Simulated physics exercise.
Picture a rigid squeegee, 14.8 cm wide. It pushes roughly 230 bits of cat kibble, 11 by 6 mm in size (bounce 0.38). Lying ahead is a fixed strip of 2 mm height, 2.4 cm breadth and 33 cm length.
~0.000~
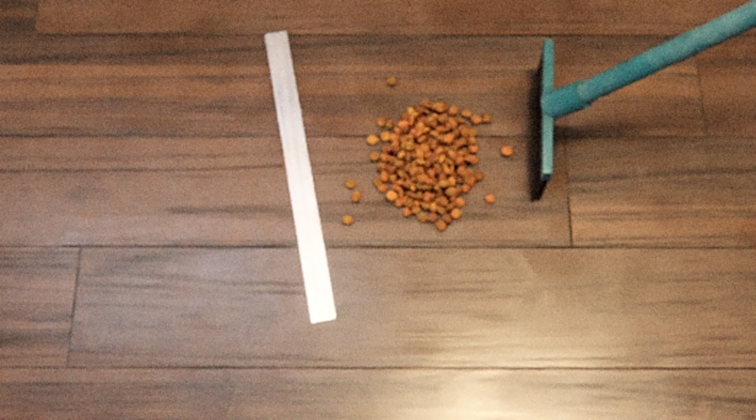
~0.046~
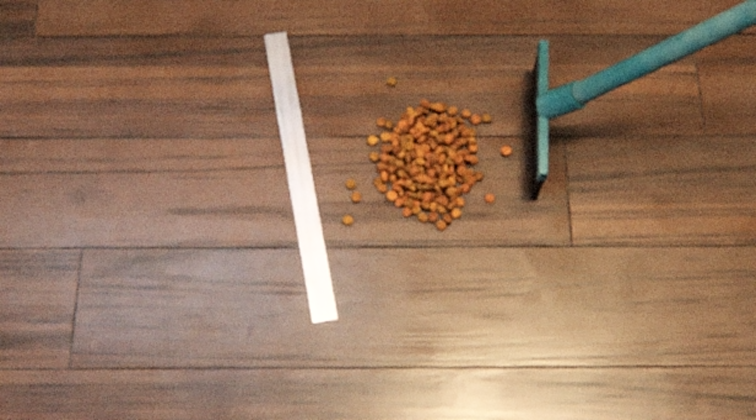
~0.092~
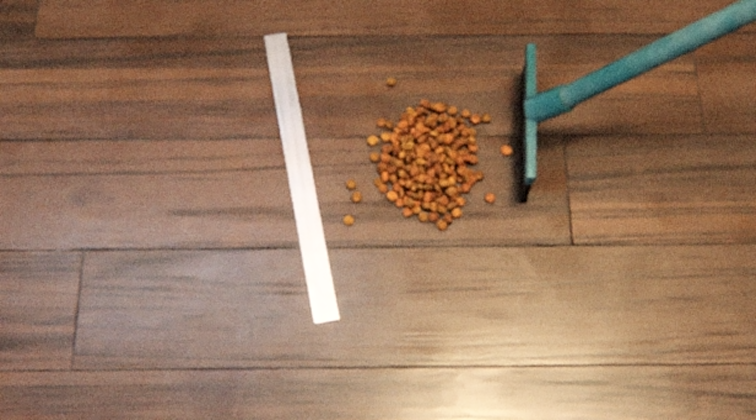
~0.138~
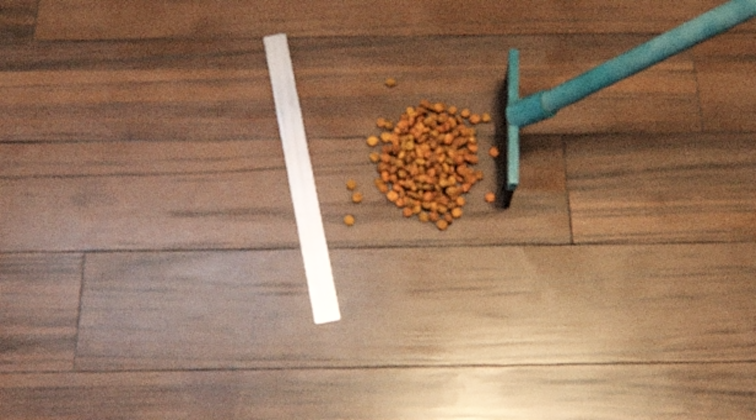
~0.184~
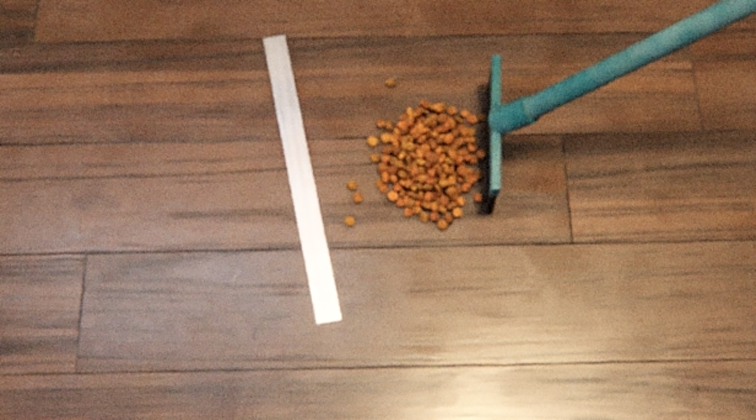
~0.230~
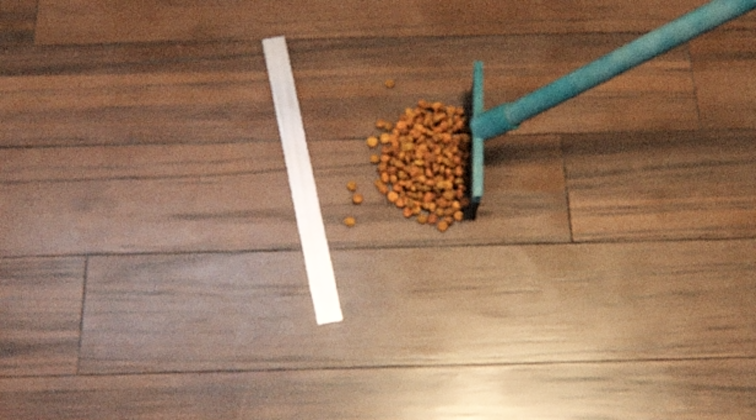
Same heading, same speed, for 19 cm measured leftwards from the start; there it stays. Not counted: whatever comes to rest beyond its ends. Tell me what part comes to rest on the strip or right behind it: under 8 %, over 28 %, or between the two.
Between the two.
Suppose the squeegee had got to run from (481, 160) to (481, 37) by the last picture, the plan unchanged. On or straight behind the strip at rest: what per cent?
More than 0.
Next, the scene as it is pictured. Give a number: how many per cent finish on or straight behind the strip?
20 %.
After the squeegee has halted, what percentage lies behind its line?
Roughly 10 per cent.
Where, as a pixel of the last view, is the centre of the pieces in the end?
(333, 182).
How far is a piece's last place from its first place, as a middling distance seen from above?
Roughly 10 cm.
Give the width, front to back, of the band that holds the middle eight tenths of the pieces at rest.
Estimated width: Near 14 cm.
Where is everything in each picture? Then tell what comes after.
In the first frame, squeegee from (546, 175) to (547, 49); moved 0.0 cm; pieces shifted so far, 0; middle of the spill at (429, 156); strip at (298, 169).
In the second frame, squeegee from (542, 175) to (542, 50); moved 0.4 cm; pieces shifted so far, 0; middle of the spill at (429, 156).
In the third frame, squeegee from (530, 179) to (530, 53); moved 1.7 cm; pieces shifted so far, 0; middle of the spill at (429, 156).
In the fourth frame, squeegee from (512, 184) to (513, 59); moved 3.5 cm; pieces shifted so far, 1; middle of the spill at (429, 156).
In the fifth frame, squeegee from (495, 190) to (495, 64); moved 5.4 cm; pieces shifted so far, 2; middle of the spill at (429, 156).
In the sixth frame, squeegee from (477, 197) to (478, 70); moved 7.3 cm; pieces shifted so far, 48; middle of the spill at (428, 156); strip at (300, 172). Its speed is about 0.40 m/s, heading 20 degrees towards the viewer.
Then, at 0.43 s, squeegee 15 cm from its start, spill 15 cm wide; elsewhere 100 %.
Then, at 0.64 s, squeegee 21 cm from its start, spill 18 cm wide; on or straight behind the strip 15 %, elsewhere 85 %.
Then, at 0.81 s, squeegee 21 cm from its start, spill 18 cm wide; on or straight behind the strip 20 %, elsewhere 80 %.
In the end, at 1.1 s, on or straight behind the strip 20 %, elsewhere 80 %.
